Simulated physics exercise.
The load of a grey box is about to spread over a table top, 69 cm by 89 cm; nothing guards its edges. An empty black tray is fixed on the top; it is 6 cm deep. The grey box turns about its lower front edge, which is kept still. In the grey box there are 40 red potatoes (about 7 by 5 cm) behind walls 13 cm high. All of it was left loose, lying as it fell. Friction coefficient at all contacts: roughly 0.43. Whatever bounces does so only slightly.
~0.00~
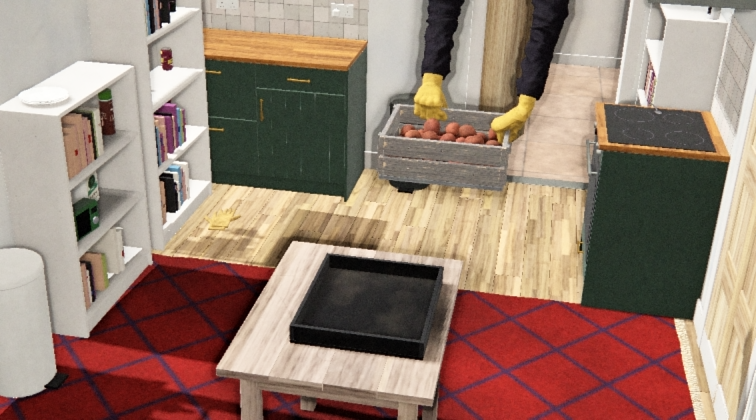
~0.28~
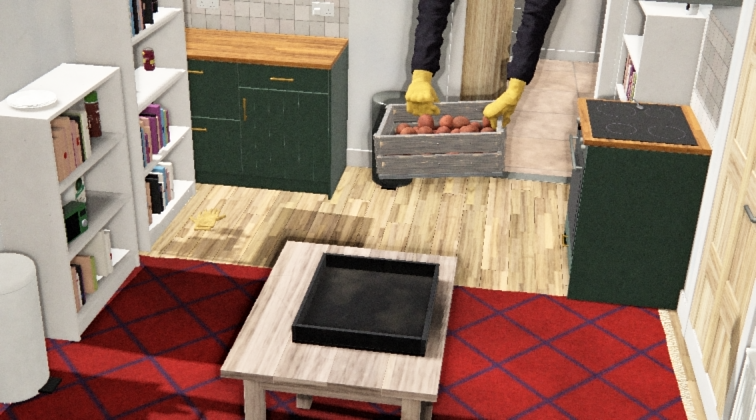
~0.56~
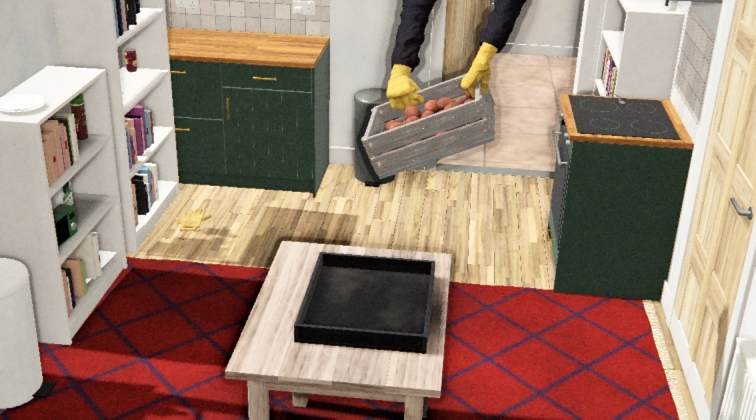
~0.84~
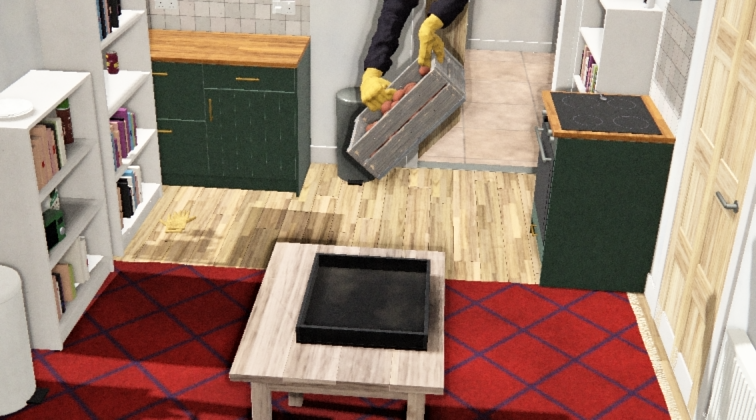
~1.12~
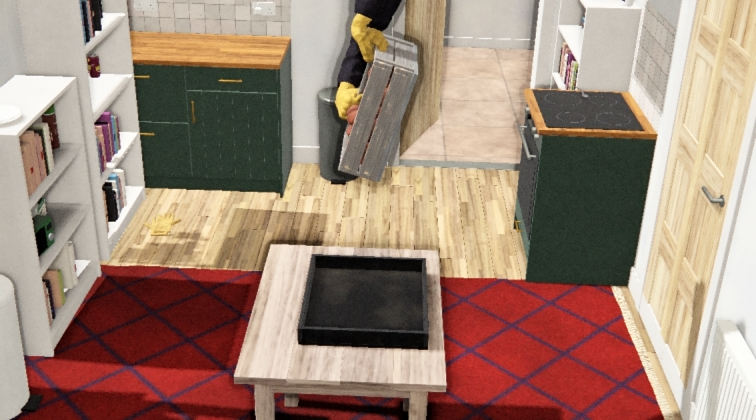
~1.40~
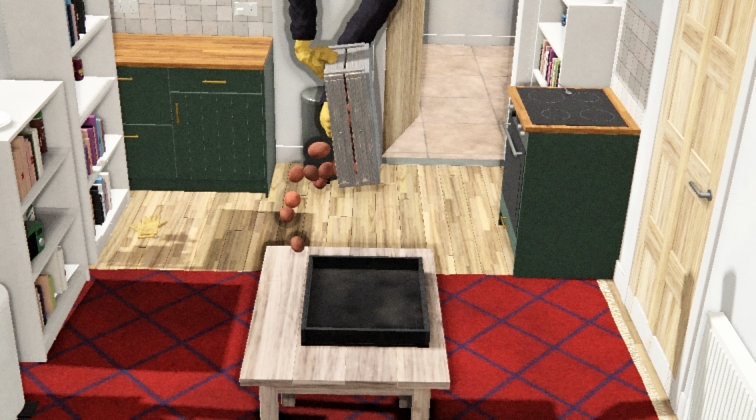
Yellow-gloved hands tilted a grey box of red potatoes further and further until it stood on its side, and several potatoes tumbled out in the air near a wooden table holding a black tray.
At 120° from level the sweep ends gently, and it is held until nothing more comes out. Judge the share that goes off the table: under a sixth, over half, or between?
I'd bet on the over-half answer.
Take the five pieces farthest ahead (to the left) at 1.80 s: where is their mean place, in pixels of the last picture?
Mean position approx. (206, 332).
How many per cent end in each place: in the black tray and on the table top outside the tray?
Approx. 10 % / 5 %.
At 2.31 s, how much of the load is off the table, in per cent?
By that time, roughly 60 percent.
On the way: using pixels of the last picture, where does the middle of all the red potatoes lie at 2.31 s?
Centre: Approx. (215, 337).
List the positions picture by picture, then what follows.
In the first frame (we follow the rim corner now nearest the camera), grey box at (502, 147); black tray at (420, 341); tilt 0°; nothing out yet.
Grey box at (496, 133); tilt 7°, in the second frame.
Grey box at (475, 100); tilt 24°, in the third frame.
Grey box at (431, 72); tilt 48°, in the fourth frame.
Grey box at (373, 64); tilt 74°, in the fifth frame.
Grey box at (324, 80); black tray at (426, 330); tilt 97°; 8 out, the lowest potato at (298, 245), in the sixth frame.
After 1.80 s, tilt 118°; 9 still in the grey box, 11 on the table top outside the tray, 3 over the left end of the table and 17 in the air.
After 2.31 s, tilt 120°; 4 in the black tray, 11 on the table top outside the tray, 23 over the left end of the table, 1 over the table's other edges and 1 in the air.
After 3.01 s, tilt 120°; 4 in the black tray, 3 on the table top outside the tray, 31 over the left end of the table and 2 over the table's other edges.
When it is over (at 3.92 s), 4 in the black tray, 2 on the table top outside the tray, 32 over the left end of the table and 2 over the table's other edges. Asked share, 34 of 40, 85 per cent.
